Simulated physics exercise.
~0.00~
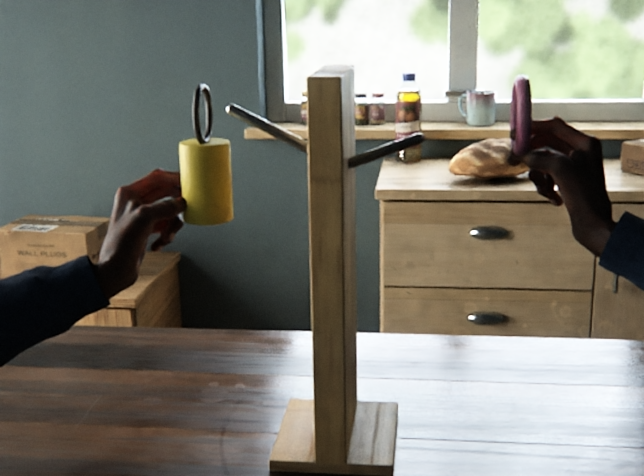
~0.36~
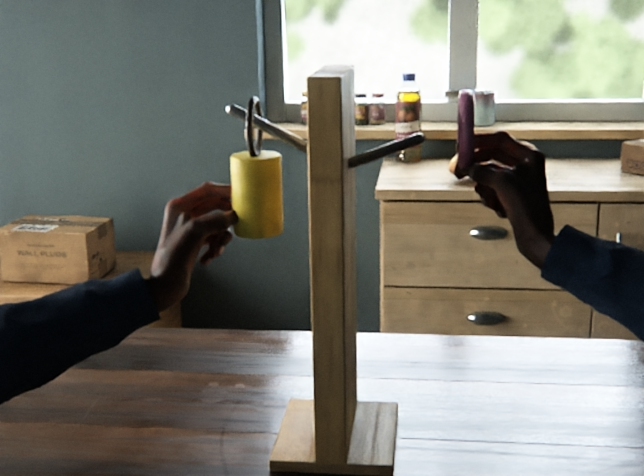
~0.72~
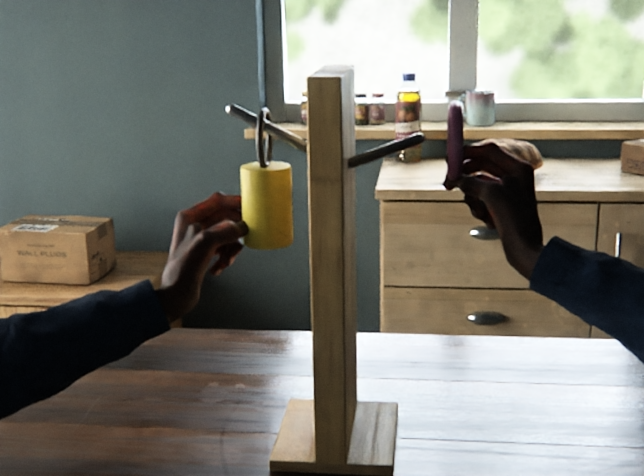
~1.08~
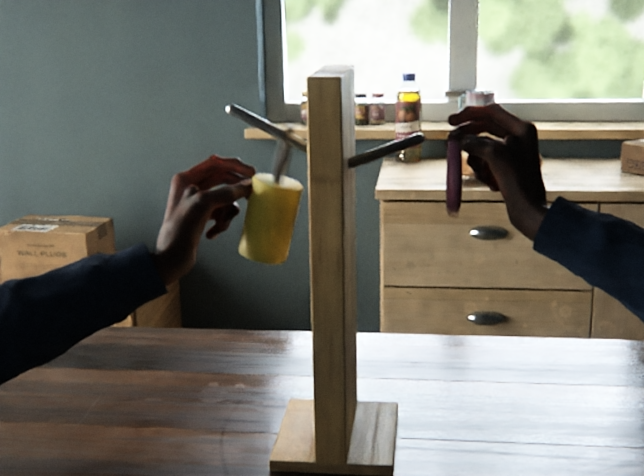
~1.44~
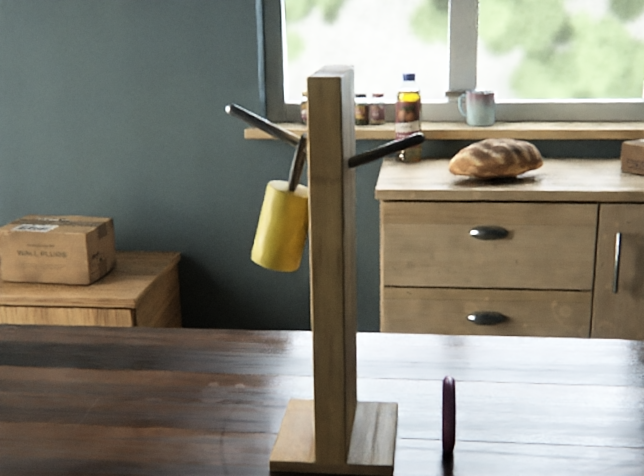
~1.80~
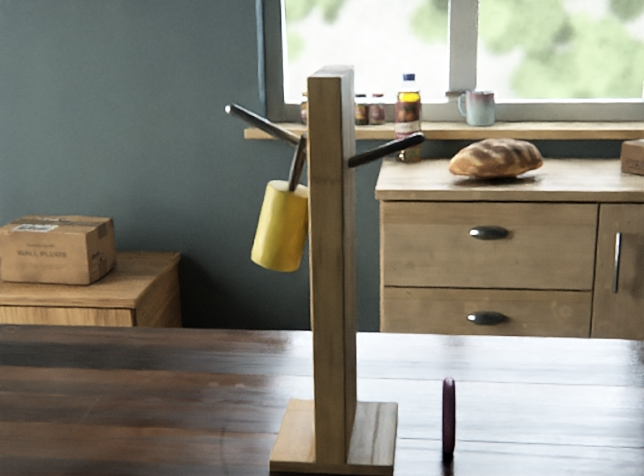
Two hands release a yellow lantern that stays hooked and a pink tape that drops.
